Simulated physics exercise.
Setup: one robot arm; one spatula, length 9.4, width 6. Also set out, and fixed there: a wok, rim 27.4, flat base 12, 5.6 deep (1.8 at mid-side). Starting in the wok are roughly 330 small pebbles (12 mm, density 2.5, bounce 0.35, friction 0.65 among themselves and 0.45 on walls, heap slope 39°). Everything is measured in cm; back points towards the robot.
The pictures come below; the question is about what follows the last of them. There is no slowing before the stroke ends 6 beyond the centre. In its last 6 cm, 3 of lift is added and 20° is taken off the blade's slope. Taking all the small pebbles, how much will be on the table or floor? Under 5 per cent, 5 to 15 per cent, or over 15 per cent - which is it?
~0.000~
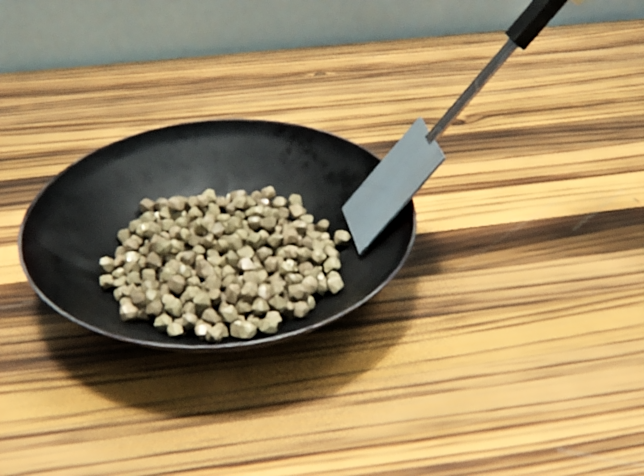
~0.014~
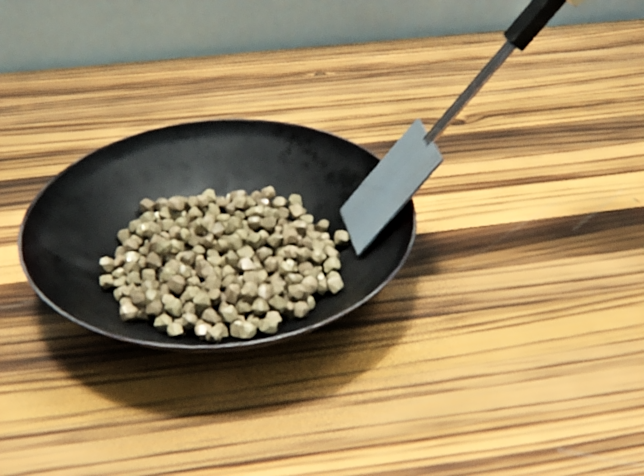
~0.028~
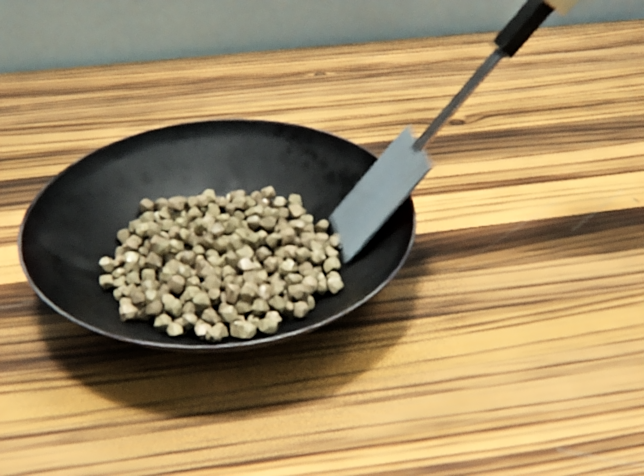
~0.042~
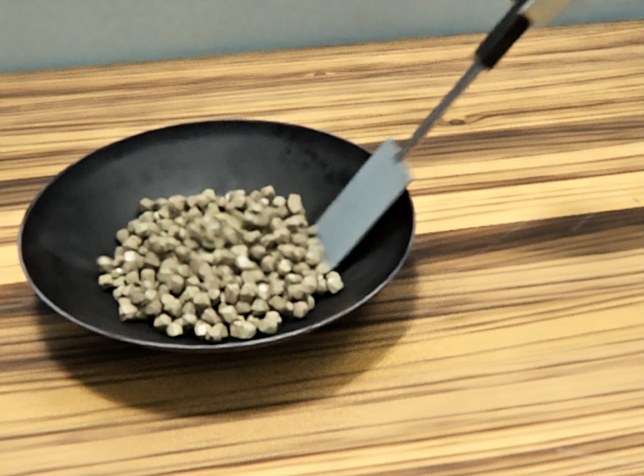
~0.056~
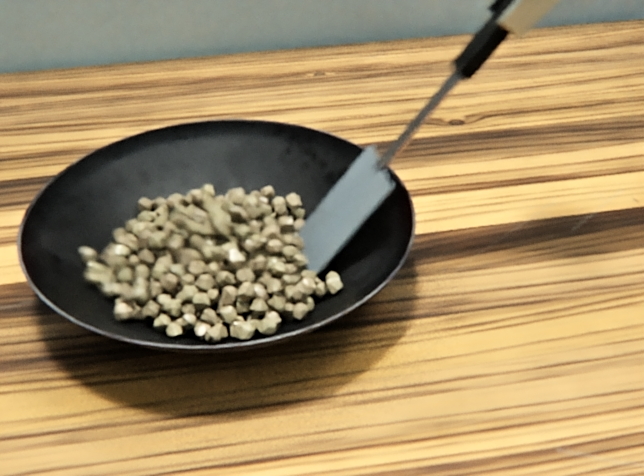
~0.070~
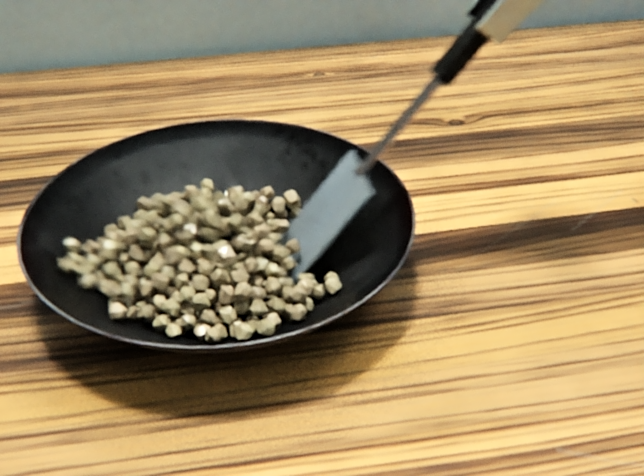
It is 5 to 15 per cent.
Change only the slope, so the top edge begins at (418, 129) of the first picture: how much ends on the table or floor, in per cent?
About 10 per cent.
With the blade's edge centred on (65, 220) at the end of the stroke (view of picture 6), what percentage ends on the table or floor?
Something close to 35 in a hundred.
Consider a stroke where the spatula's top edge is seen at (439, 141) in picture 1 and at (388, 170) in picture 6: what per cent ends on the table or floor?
Near 0 in a hundred.
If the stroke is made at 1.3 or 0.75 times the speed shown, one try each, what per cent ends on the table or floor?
Roughly 15 per cent on the first try and 0 per cent on the second.
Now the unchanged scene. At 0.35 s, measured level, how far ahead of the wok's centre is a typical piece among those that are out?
Distance ahead of centre: Approx. 18 cm.
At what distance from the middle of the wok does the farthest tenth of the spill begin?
Distance: Approx. 30 cm.
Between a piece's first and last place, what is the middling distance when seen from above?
Level distance of roughly 4 cm.
After 0.10 s, sloping 52°, highest piece 8 above the table; 328 in the wok.
After 0.14 s, sloping 44°, highest piece 9 above the table; 325 in the wok, 3 on the blade or in flight.
After 0.35 s, sloping 32°, highest piece 7 above the table; 295 in the wok, 29 on the table or floor, 4 on the blade or in flight.
After 1.40 s, sloping 32°, highest piece 6 above the table; 294 in the wok, 34 on the table or floor.
At rest, 294 in the wok, 34 on the table or floor. That is 10 % on the table or floor.
